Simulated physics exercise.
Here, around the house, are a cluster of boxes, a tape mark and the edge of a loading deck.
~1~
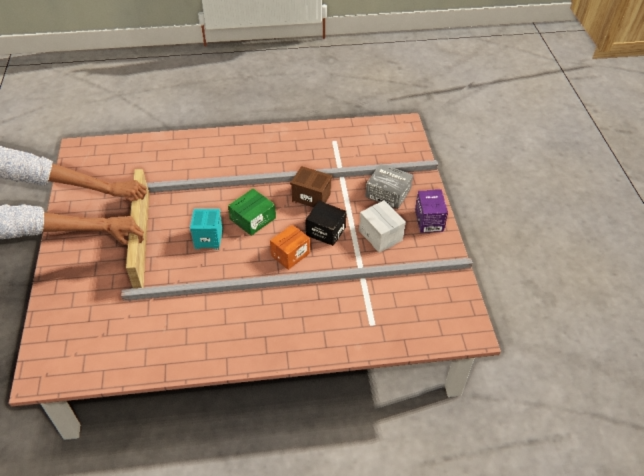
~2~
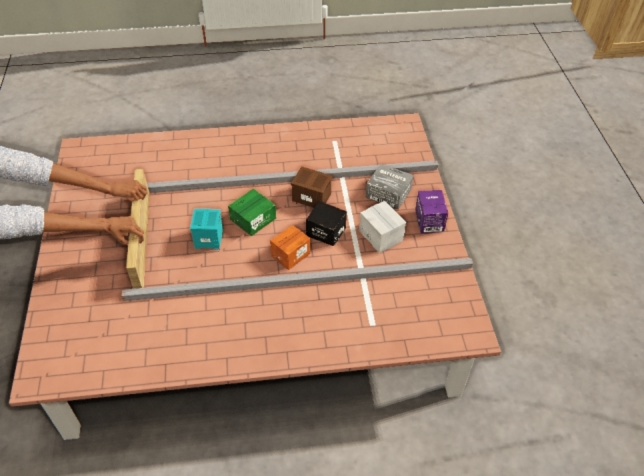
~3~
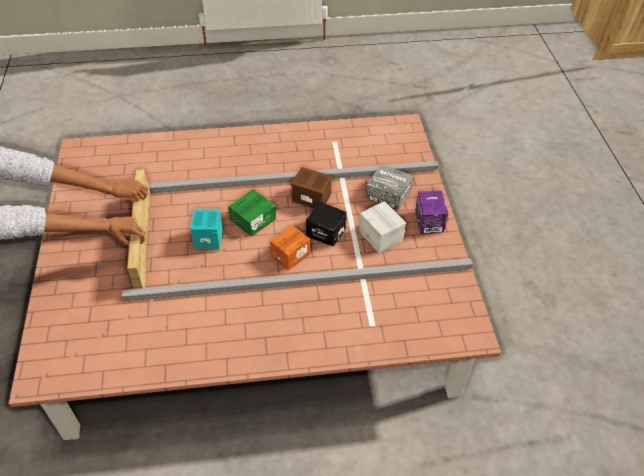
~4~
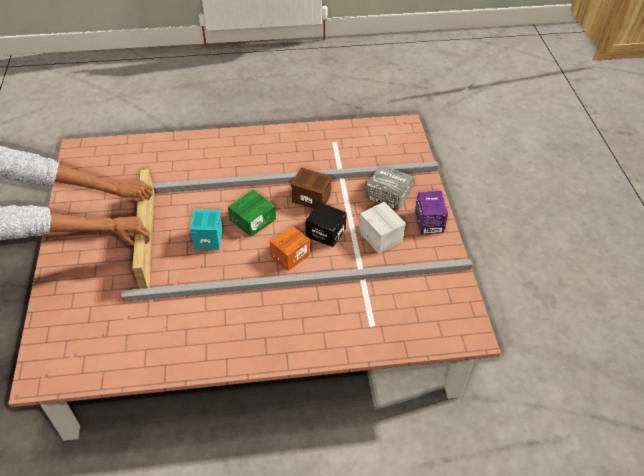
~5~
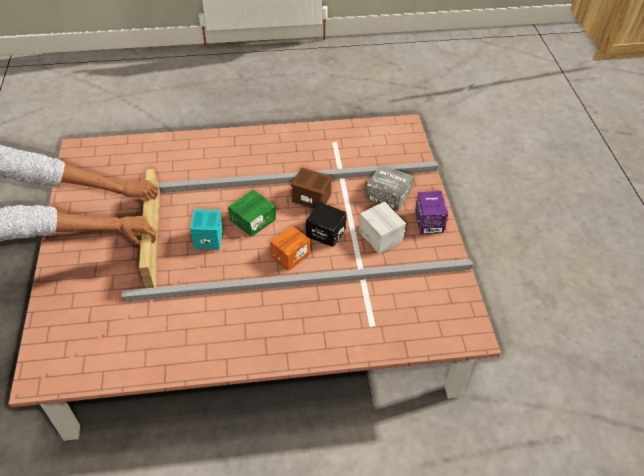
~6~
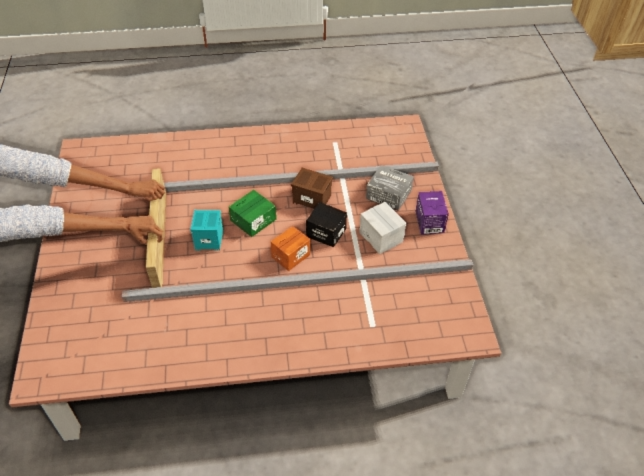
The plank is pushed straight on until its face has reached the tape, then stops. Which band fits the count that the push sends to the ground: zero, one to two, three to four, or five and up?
Not one drops.
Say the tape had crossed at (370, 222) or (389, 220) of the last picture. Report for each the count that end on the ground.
The counts would come to 0 and 1.
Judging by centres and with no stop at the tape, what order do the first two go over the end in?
Purple box, grey box.
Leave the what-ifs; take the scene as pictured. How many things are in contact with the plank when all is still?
The count in contact is 4.
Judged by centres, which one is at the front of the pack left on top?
That would be the purple box.
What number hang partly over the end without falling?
I'd put it at 1.
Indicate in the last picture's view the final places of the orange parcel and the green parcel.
Orange parcel: About (374, 248); green parcel: About (365, 201).
A little later, none off yet; purple box at rest near (432, 213); grey box at rest near (390, 188); white box at rest near (382, 228).
Next, none off yet; purple box at rest near (432, 213); grey box moving near (392, 187); white box shifted a little near (402, 231).
When it is over, the number that fall off is zero.
